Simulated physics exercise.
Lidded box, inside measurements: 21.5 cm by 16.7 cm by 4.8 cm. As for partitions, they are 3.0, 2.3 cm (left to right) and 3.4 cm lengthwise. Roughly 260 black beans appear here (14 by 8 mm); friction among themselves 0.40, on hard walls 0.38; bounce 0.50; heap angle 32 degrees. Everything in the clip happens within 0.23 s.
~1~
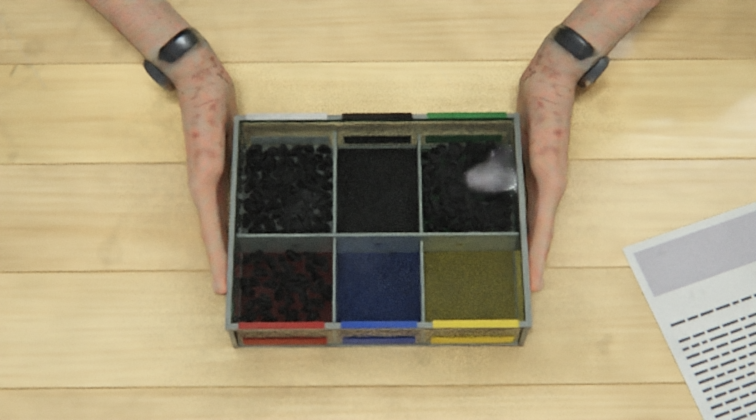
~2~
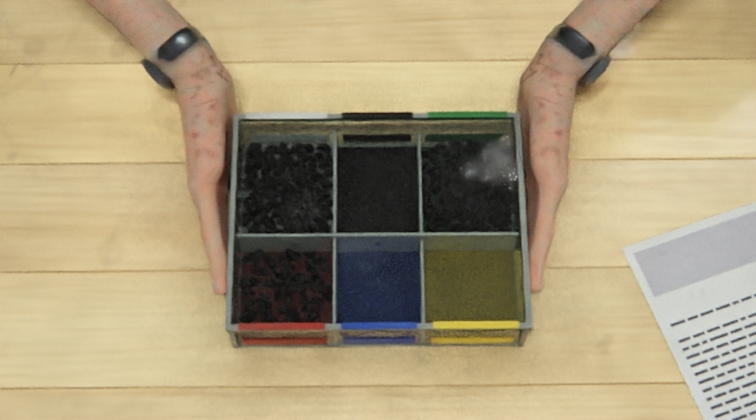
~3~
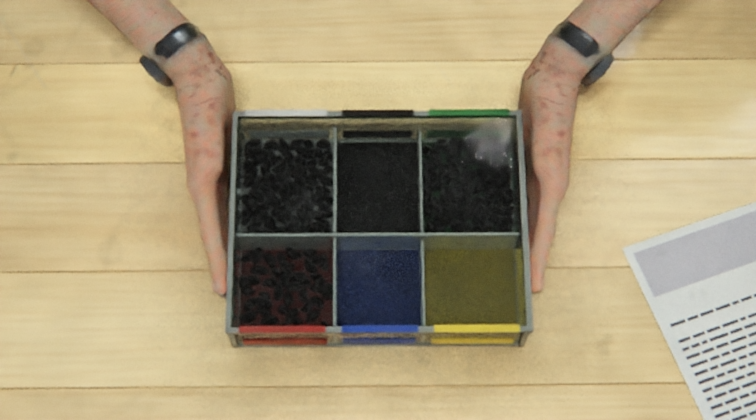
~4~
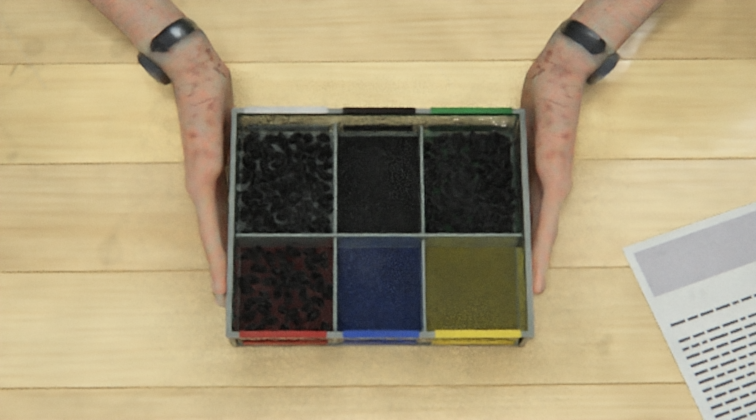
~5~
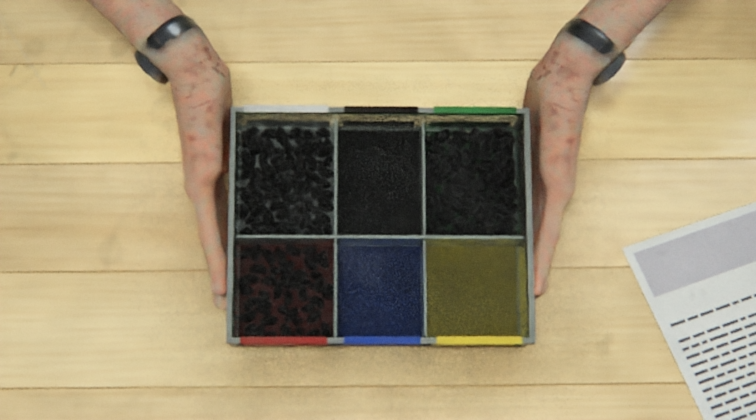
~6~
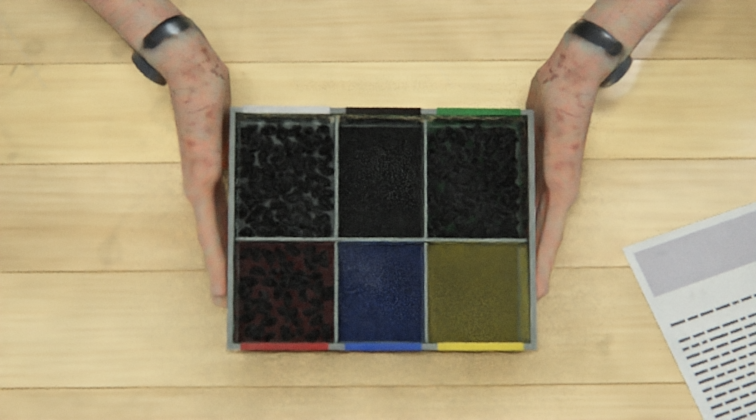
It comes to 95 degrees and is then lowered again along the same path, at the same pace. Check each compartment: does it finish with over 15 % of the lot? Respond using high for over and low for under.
Red high, blue low, green high, yellow low, white high, black low.
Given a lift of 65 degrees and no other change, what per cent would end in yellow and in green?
Yellow: 5; green: 35 (per cent).
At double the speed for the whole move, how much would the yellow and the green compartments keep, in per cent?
Outcome, in per cent - yellow: 10; green: 30.
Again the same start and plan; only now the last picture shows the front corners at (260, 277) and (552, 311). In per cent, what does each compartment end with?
Final shares: Red 5%, blue 0%, green 70%, yellow 10%, white 10%, black 5%.
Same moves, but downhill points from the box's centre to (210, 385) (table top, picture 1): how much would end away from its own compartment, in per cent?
Roughly 40 percent of them.
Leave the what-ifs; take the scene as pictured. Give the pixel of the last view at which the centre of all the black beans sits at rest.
About (359, 241).
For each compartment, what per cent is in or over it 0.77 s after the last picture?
In per cent: Red 25; blue 0; green 35; yellow 5; white 30; black 0.
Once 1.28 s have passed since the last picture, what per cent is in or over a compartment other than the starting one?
Around 25 percent.
Then, 0.77 s after the last picture, tilt 95 degrees; red 25 %, green 35 %, yellow 5 %, white 30 %.
Then, 1.28 s after the last picture, tilt 41 degrees; red 25 %, blue 10 %, green 35 %, yellow 10 %, white 20 %.
Then, 1.86 s after the last picture, tilt 0 degrees; red 25 %, blue 10 %, green 35 %, yellow 10 %, white 20 %.
In the end, red 25 %, blue 10 %, green 35 %, yellow 10 %, white 20 %, black 0 %.
